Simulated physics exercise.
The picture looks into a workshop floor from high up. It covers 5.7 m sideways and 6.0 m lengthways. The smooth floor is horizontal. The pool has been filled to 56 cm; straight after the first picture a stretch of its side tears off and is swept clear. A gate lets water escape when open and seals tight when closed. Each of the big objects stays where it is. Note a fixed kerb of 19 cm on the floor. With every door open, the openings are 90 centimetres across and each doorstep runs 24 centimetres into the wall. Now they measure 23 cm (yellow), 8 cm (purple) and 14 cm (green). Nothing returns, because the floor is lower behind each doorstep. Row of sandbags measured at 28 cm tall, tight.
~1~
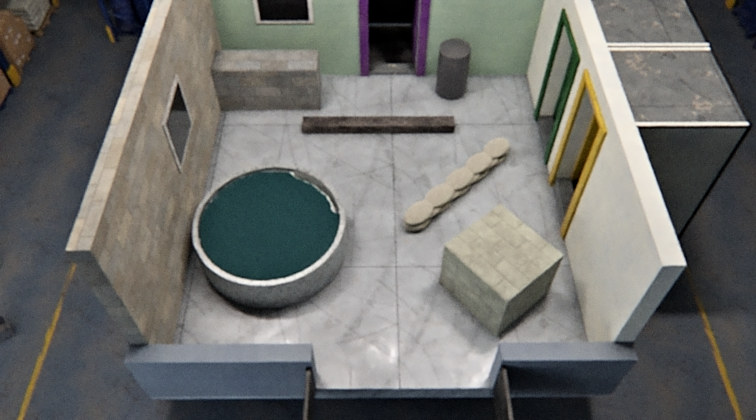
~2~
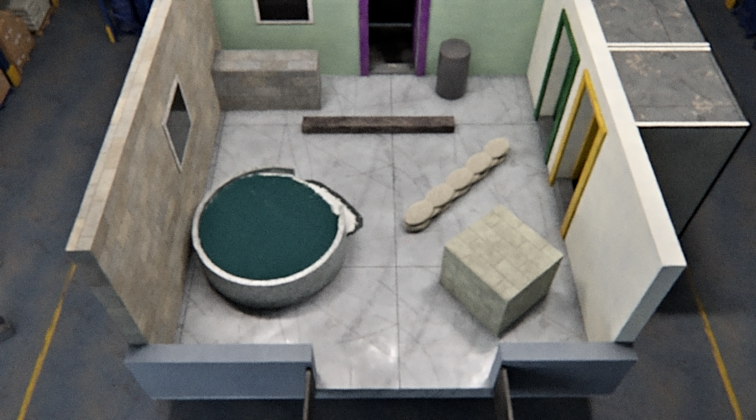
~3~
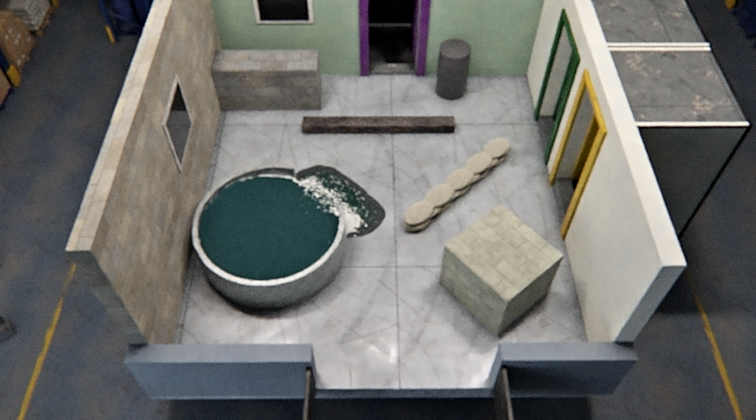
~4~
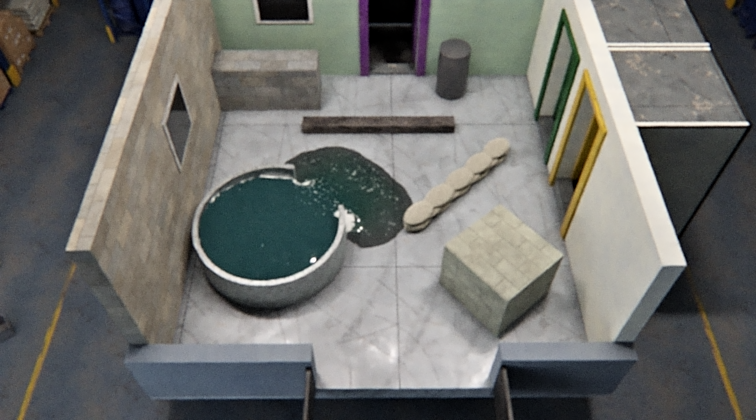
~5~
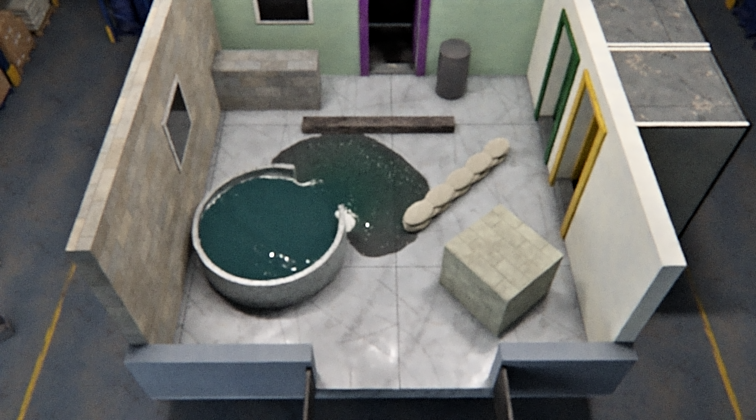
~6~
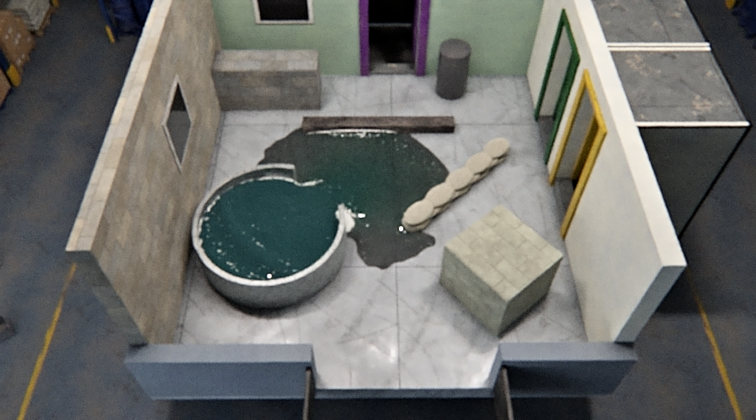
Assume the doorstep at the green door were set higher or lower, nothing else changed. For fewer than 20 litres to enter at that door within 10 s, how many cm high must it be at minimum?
It must be roughly 16 cm high.
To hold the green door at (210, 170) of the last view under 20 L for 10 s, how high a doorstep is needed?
6.5 cm.
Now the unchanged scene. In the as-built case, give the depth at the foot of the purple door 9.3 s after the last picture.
The depth there is around 8.0 cm.
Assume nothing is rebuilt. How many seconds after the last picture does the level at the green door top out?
Roughly 1.4 s.
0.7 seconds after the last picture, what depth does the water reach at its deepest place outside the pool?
Close to 28 centimetres.
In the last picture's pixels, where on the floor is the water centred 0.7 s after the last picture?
Look at about (317, 218) in the last view.
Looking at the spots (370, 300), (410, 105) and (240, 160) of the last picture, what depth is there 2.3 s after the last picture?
Close to 1, 1 and 1 cm, one after the other.
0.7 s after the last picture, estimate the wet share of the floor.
About 20 per cent.
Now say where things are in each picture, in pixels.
The pool at (270, 224) is whole and still, 56 cm deep; the green door at (554, 96) is dry, in the first picture.
The gap is on the far side, the front 0.3 m out at (356, 217); the back of the pool holds 56 cm, in the second picture.
The gap is on the far side, the front 0.7 m out at (378, 211); the back of the pool holds 56 cm, in the third picture.
Water pours out on the far side and has run 1.2 m, to (350, 153); about 6 cm deep outside, 56 cm at the back, in the fourth picture.
Water pours out on the far side and has run 1.6 m, to (414, 174); about 4 cm deep outside, 56 cm at the back, in the fifth picture.
Water pours out on the far side and has run 2.1 m, to (402, 135); about 4 cm deep outside, 54 cm at the back; 2.0 m in a straight line remain to the green door at (554, 96), in the sixth picture.
Then, 0.7 s after the last picture water covers 20 % of the floor, deepest (28 cm) near (326, 202); it has not reached the green door.
Then, 2.3 s after the last picture water covers 40 % of the floor, deepest (34 cm) near (525, 89); 15 cm at the green door, 26 litres in over its 14 cm doorstep.
Then, 9.3 s after the last picture water covers 95 % of the floor, deepest (13 cm) near (226, 90); 7 cm at the green door, 37 litres in over its 14 cm doorstep.
At the green door as built, the water peaked near 18 cm, 1.3 s after the last picture.
Run again over the same 10 s with other heights there, 33 litres in over 14.5 cm, 8 litres over 19.5 cm. The limit of 20 litres is kept from about 16 cm up.
